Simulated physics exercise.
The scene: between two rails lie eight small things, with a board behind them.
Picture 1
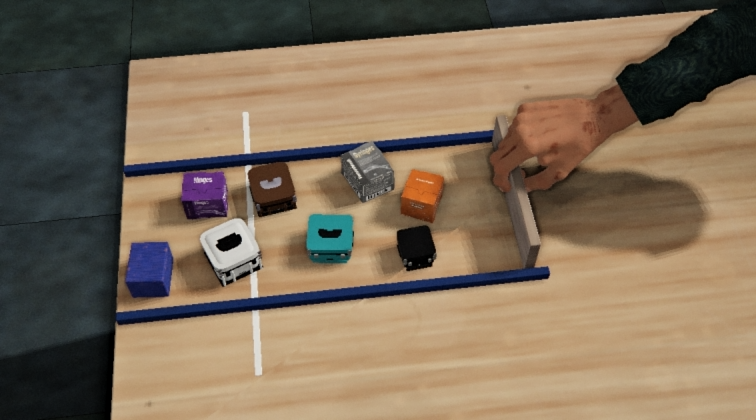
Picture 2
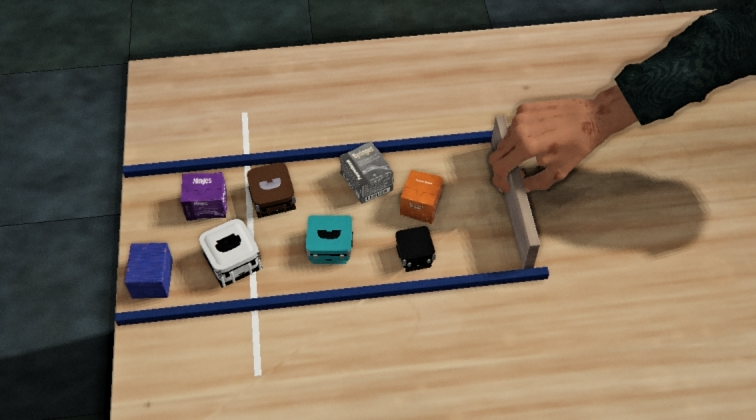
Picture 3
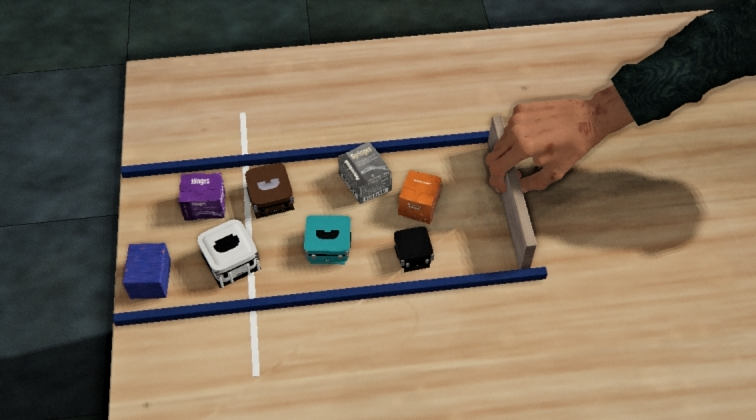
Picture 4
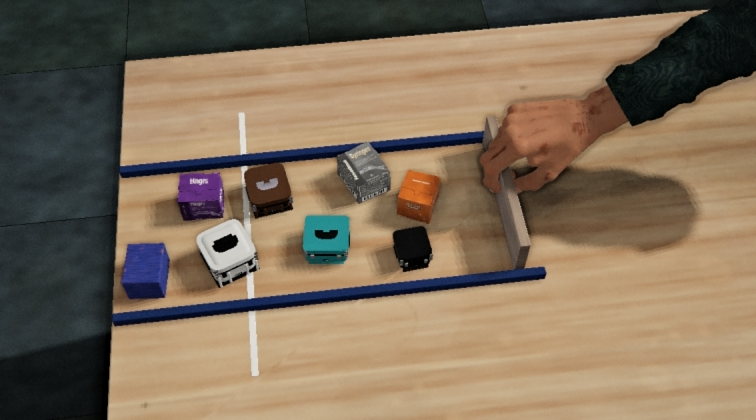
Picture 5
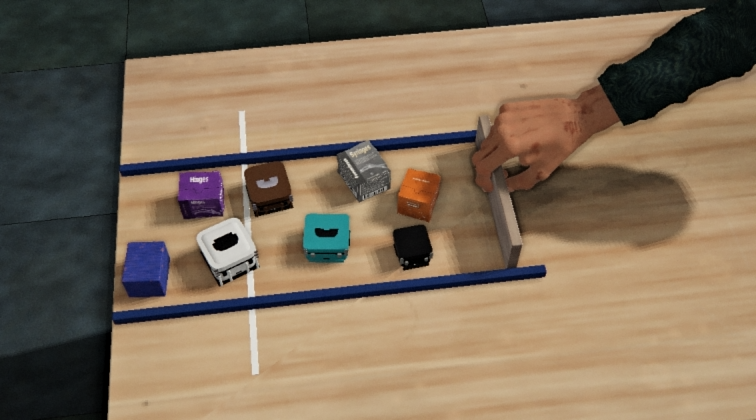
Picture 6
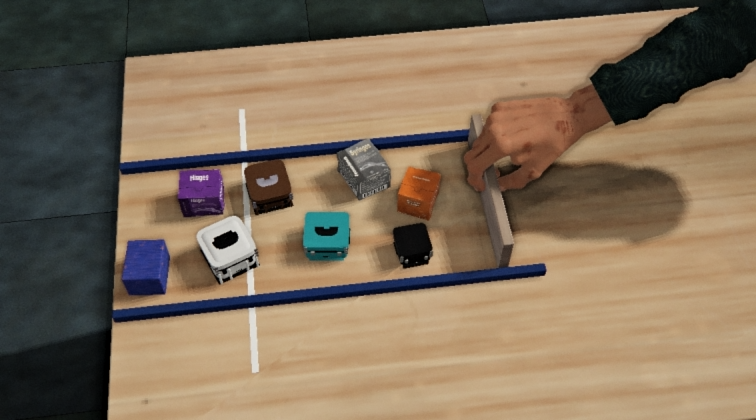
In the video, eight small box-like objects of various colours lie between two blue rails on a wooden surface, staying essentially still, while a hand at the right slides an upright board a short way left toward them.
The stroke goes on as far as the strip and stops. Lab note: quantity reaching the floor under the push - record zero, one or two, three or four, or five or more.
The count that falls off is a single one or a pair.
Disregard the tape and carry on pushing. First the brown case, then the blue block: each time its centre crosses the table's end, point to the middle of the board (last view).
(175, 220) and (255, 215), roughly.
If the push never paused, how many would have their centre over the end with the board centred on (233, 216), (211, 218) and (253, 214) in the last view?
Middles past end - pos 1: 1, pos 2: 3, pos 3: 1.
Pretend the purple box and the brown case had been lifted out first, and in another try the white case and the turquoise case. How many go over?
1 for the first case, 0 for the second.
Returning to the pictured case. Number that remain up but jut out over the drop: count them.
I count 0 overhanging.
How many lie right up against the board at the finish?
That makes 3.
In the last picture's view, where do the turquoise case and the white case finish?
The turquoise case at (191, 255), the white case at (144, 257).
Early on, none off yet; blue block at rest near (147, 268); purple box at rest near (202, 193); white case at rest near (228, 249).
A while later, none off yet; blue block at rest near (147, 268); purple box at rest near (202, 193); white case moving near (222, 250).
Finally, the number that fall off is one or two; lost, blue block.
